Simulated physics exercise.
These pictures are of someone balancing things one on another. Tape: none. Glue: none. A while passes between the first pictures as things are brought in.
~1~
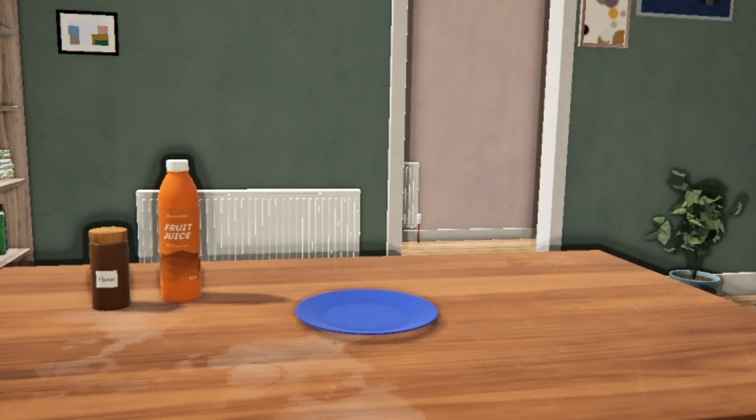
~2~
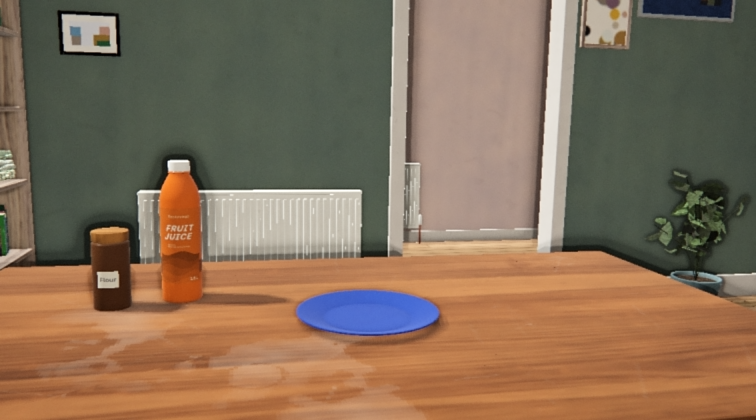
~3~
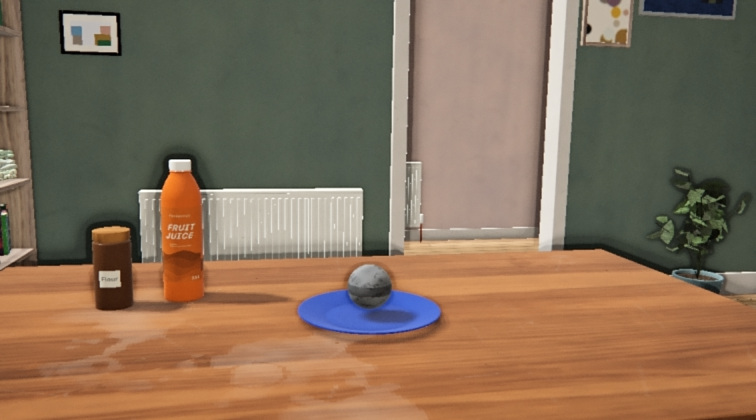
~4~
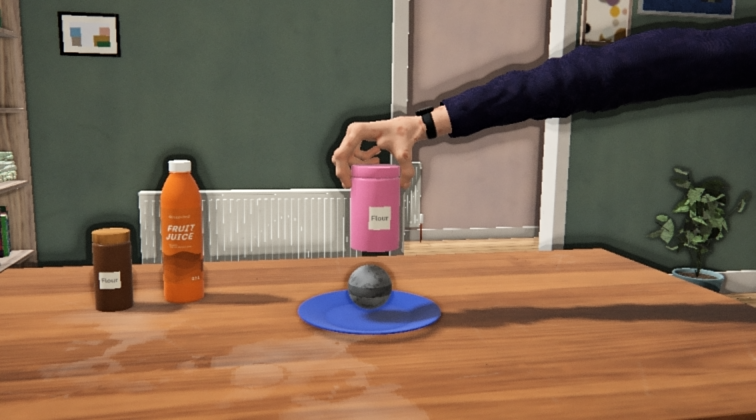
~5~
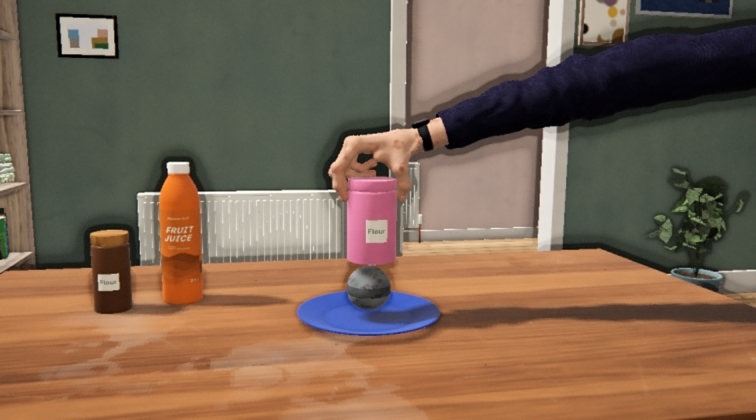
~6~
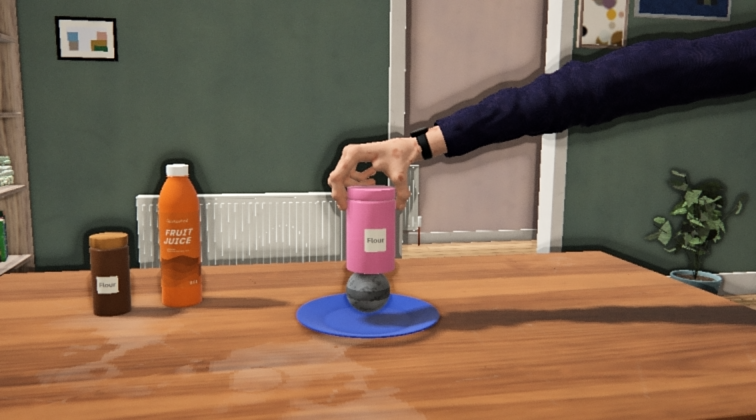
A hand lowering a pink jar onto a grey ball on a blue plate, beside an orange juice bottle and brown jar.
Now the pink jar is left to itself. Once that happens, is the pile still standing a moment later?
The pile does not stand firm.
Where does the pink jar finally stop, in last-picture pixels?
The object winds up at approximately (489, 295).
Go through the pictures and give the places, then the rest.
In the first frame, the last thing is not in view yet; brown jar (110, 268).
In the second frame, the last thing is not in view yet.
In the third frame, the last thing is not in view yet; brown jar (113, 268).
In the fourth frame, still above its spot; pink jar (375, 207); grey ball (370, 287).
In the fifth frame, still above its spot; pink jar (372, 219); brown jar (112, 271).
In the sixth frame, in place under the hand; pink jar (371, 228); grey ball (368, 290).
Then, 0.60 s past the last view, pink jar now fallen.
Then, 0.70 s past the last view, things are still on the move.
Finally, fallen, pink jar; the other 4 still in place. Final places as the last picture's camera would see them, pink jar near (489, 295). The pile loses its balance.
